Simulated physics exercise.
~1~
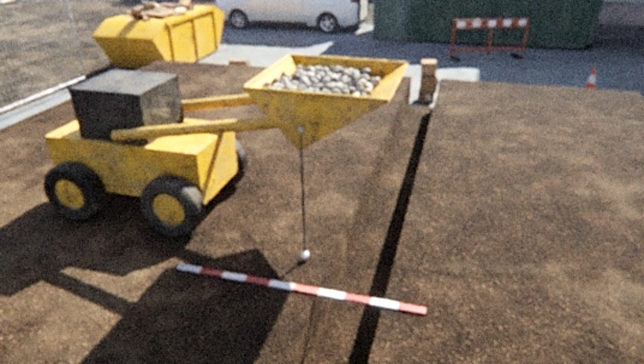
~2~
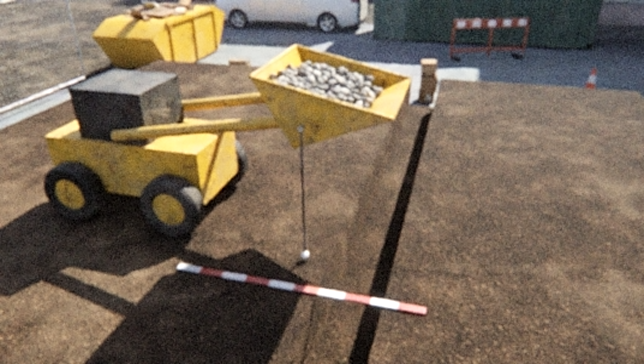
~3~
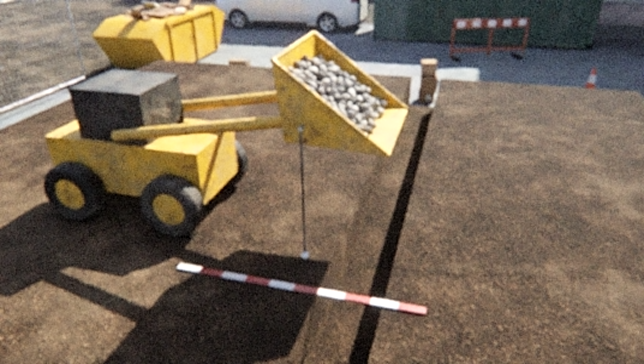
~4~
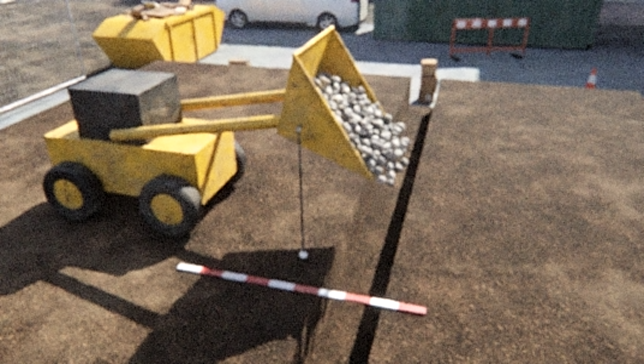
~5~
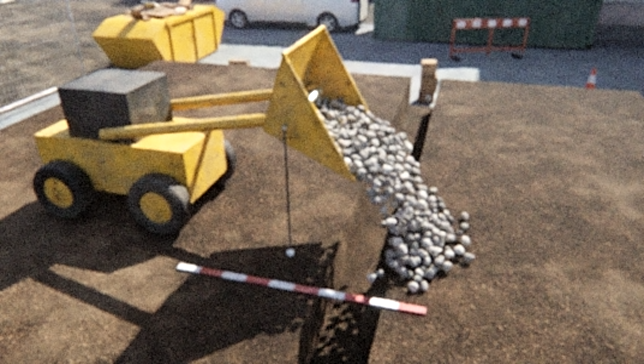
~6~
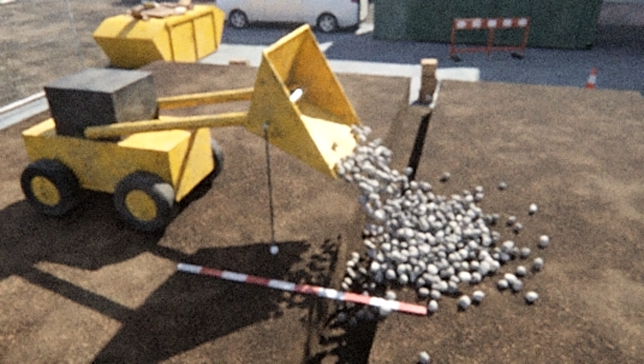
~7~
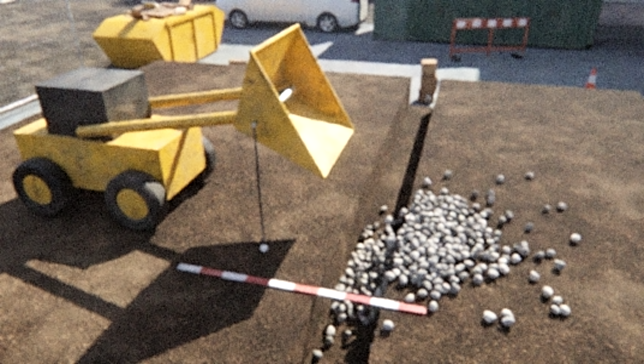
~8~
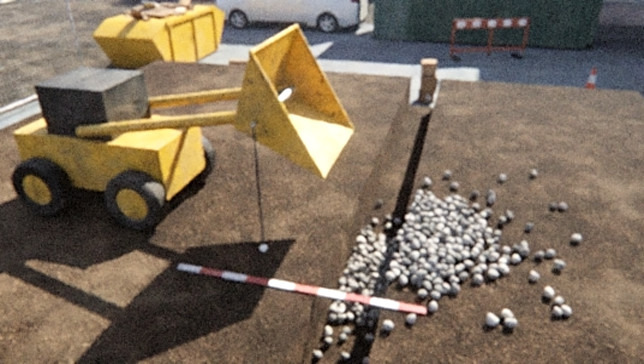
The footage shows a yellow loader tipping its raised bucket of pale, rounded stones over a narrow trench, then rolling back to the left as they pour out. The bucket ends up empty, with the stones heaped in and across the trench and scattered beyond it.
